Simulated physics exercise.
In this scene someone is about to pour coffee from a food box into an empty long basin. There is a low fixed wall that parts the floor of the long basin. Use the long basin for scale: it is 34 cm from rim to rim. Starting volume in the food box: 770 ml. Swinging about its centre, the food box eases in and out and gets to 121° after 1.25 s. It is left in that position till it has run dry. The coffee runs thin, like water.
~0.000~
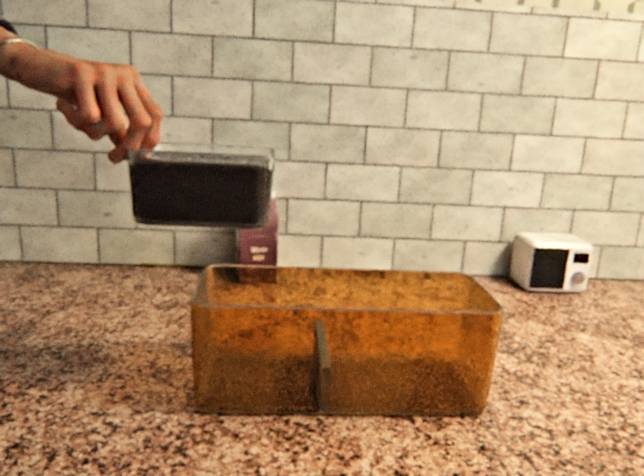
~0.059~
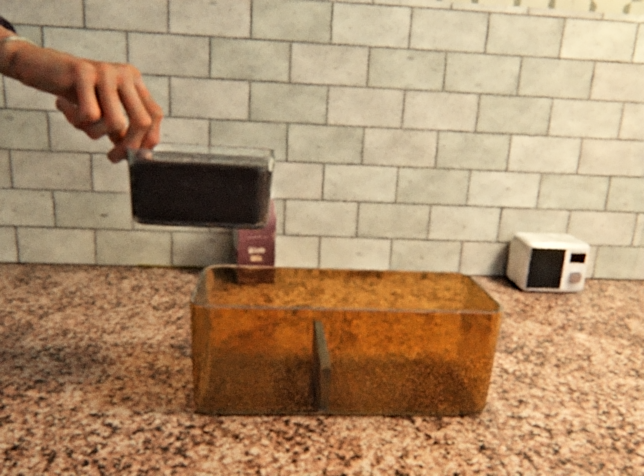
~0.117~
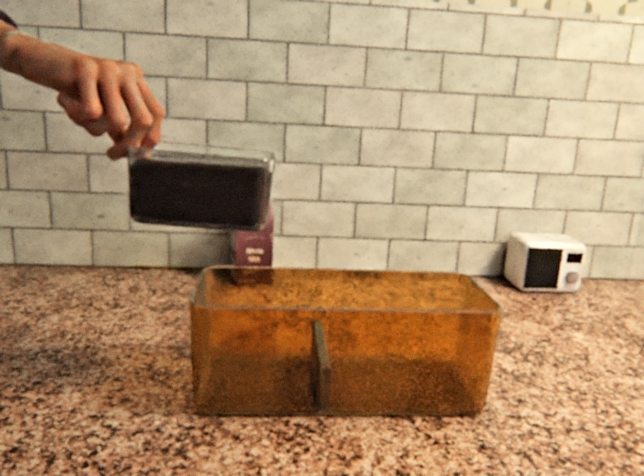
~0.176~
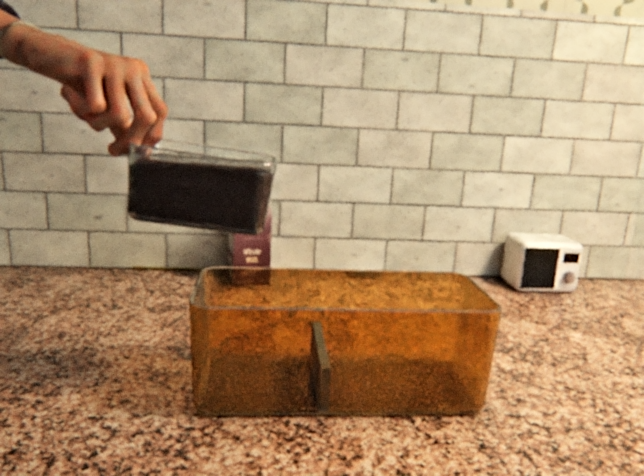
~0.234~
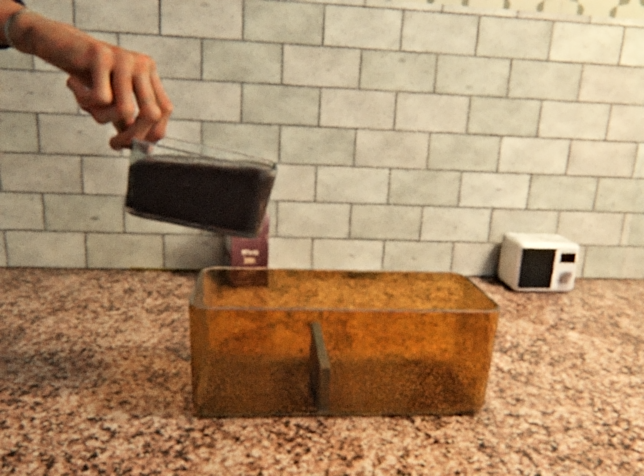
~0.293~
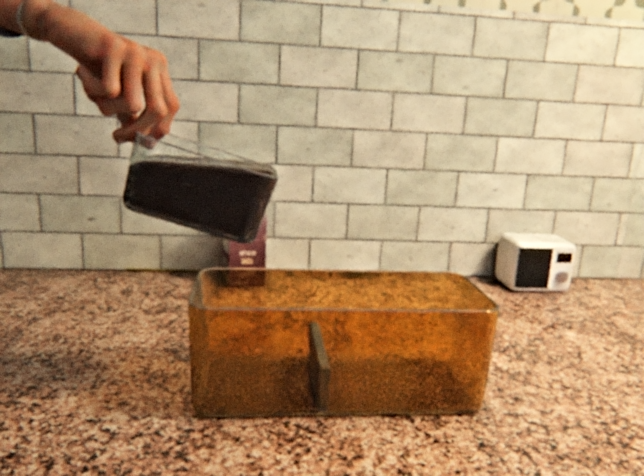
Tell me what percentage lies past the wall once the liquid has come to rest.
Some 58 per cent.
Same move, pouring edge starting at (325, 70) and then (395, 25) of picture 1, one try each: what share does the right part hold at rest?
I'd expect close to 80 per cent and then close to 75 per cent.
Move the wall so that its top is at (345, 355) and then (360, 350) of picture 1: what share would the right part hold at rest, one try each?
I'd put it at about 30 per cent for the first and about 5 per cent for the second.
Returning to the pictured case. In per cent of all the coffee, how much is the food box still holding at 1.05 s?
3 per cent or thereabouts.
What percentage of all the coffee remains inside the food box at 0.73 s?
Roughly 32 percent.
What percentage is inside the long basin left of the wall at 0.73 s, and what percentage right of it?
About 7 % left, 30 % right.
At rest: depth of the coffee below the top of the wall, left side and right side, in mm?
It's around 38 mm on the left side and around 38 mm on the right side.
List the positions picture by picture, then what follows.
The first frame shows tilt 0°; pouring edge (274, 154); surface from (140, 157) to (272, 163); the long basin's rim runs from (199, 284) to (486, 292); the wall's top is at (322, 342).
The second frame shows tilt 1°; pouring edge (273, 155); surface from (139, 157) to (271, 164).
The third frame shows tilt 3°; pouring edge (274, 158); surface from (139, 157) to (271, 165).
The fourth frame shows tilt 6°; pouring edge (275, 162); surface from (139, 157) to (272, 166).
The fifth frame shows tilt 10°; pouring edge (276, 168); surface from (140, 158) to (273, 167).
The sixth frame shows tilt 16°; pouring edge (276, 175); surface from (140, 159) to (276, 169); 1 per cent is over the edge.
By 0.73 s the tilt is 76° and 33 per cent is still to pour, 7 is left of the wall and 30 right of it.
By 1.05 s the tilt is 114° and 3 per cent is still to pour, 36 is left of the wall and 57 right of it.
By 1.39 s the tilt is 121° and 0 per cent is still to pour, 42 is left of the wall and 58 right of it.
By 1.75 s the tilt is 121° and 0 per cent is still to pour, 42 is left of the wall and 58 right of it.
At rest 42 per cent lies left of the wall, 58 right of it and 0 outside.
